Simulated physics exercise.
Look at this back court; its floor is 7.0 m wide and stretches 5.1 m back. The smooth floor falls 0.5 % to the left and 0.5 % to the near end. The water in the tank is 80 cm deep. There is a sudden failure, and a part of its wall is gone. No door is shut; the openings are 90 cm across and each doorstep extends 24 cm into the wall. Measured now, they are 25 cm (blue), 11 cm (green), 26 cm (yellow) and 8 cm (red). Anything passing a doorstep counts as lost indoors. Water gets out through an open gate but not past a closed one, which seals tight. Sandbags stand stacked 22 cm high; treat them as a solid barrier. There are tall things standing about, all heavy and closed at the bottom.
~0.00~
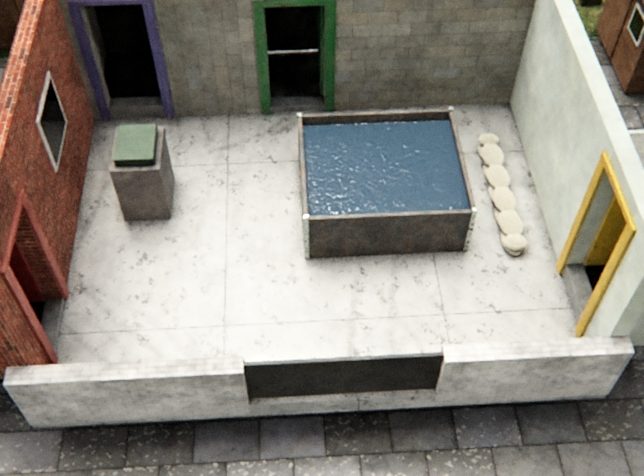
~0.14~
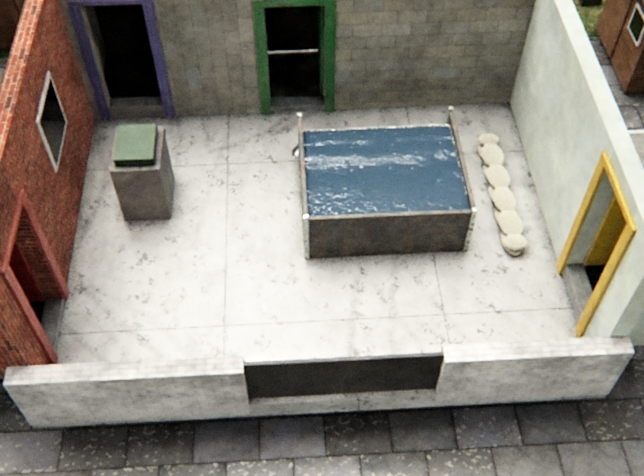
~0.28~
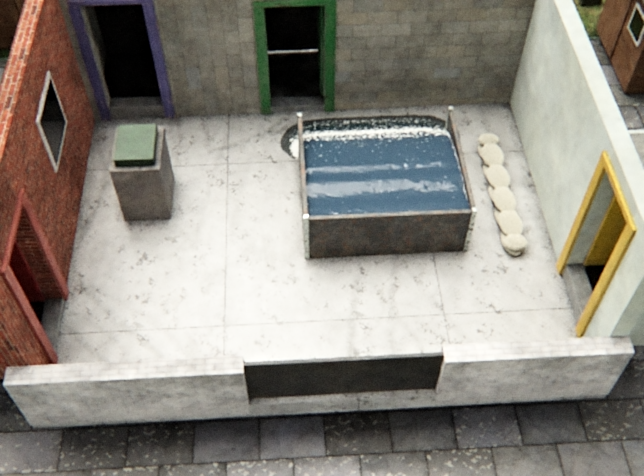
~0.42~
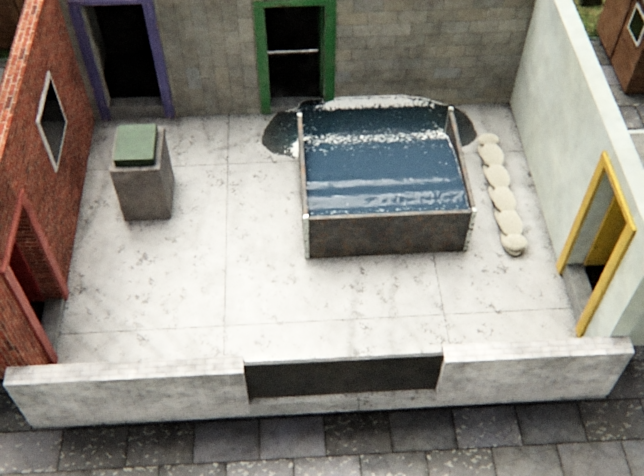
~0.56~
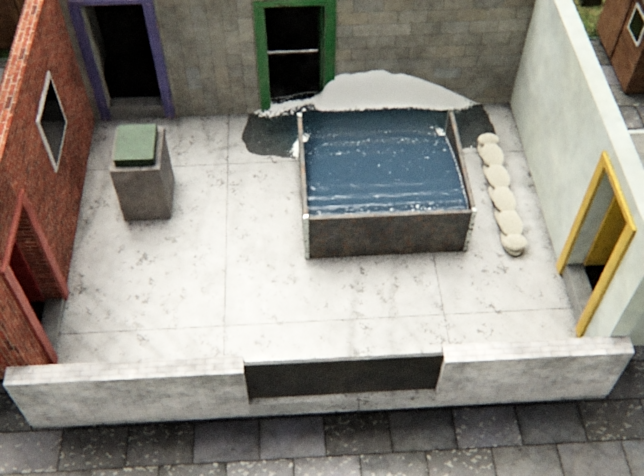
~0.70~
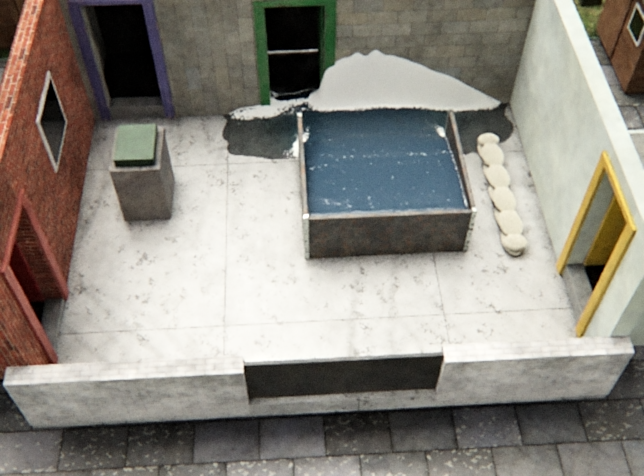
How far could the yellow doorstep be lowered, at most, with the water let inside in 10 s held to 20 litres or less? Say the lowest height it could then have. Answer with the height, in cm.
It could then stand at about 8.5 cm.
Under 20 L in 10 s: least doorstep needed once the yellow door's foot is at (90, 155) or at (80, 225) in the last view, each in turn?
In turn: Roughly 26 cm, roughly 10.0 cm.
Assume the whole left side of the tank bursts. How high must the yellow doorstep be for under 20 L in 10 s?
A height of around 15 cm.
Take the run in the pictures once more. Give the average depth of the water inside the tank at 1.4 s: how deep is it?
Around 37 cm on average.
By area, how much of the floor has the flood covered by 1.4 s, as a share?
The wet part is about 20 per cent.
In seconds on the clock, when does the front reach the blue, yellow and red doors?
Arrives: Blue 1.2 s / yellow 2.2 s / red 3.0 s.
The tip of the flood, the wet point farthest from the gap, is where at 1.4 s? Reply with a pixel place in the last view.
(117, 121).
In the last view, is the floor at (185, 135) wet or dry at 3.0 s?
At that moment it's submerged.
After 1.4 s water covers 20 % of the floor, deepest (62 cm) near (502, 104); it has not reached the yellow door.
After 3.0 s water covers 50 % of the floor, deepest (42 cm) near (579, 369); 14 cm at the yellow door, 0 litres in over its 26 cm doorstep.
After 10.0 s water covers 95 % of the floor, deepest (18 cm) near (86, 178); 5 cm at the yellow door, 0 litres in over its 26 cm doorstep.
At the yellow door as built, the water arrived by 2.2 s and peaked near 14 cm at 3.0 s.
Run again over the same 10 s with other heights there, 37 litres in over 7 cm, 14 litres over 9.5 cm. The limit of 20 litres is kept from about 8.5 cm up.
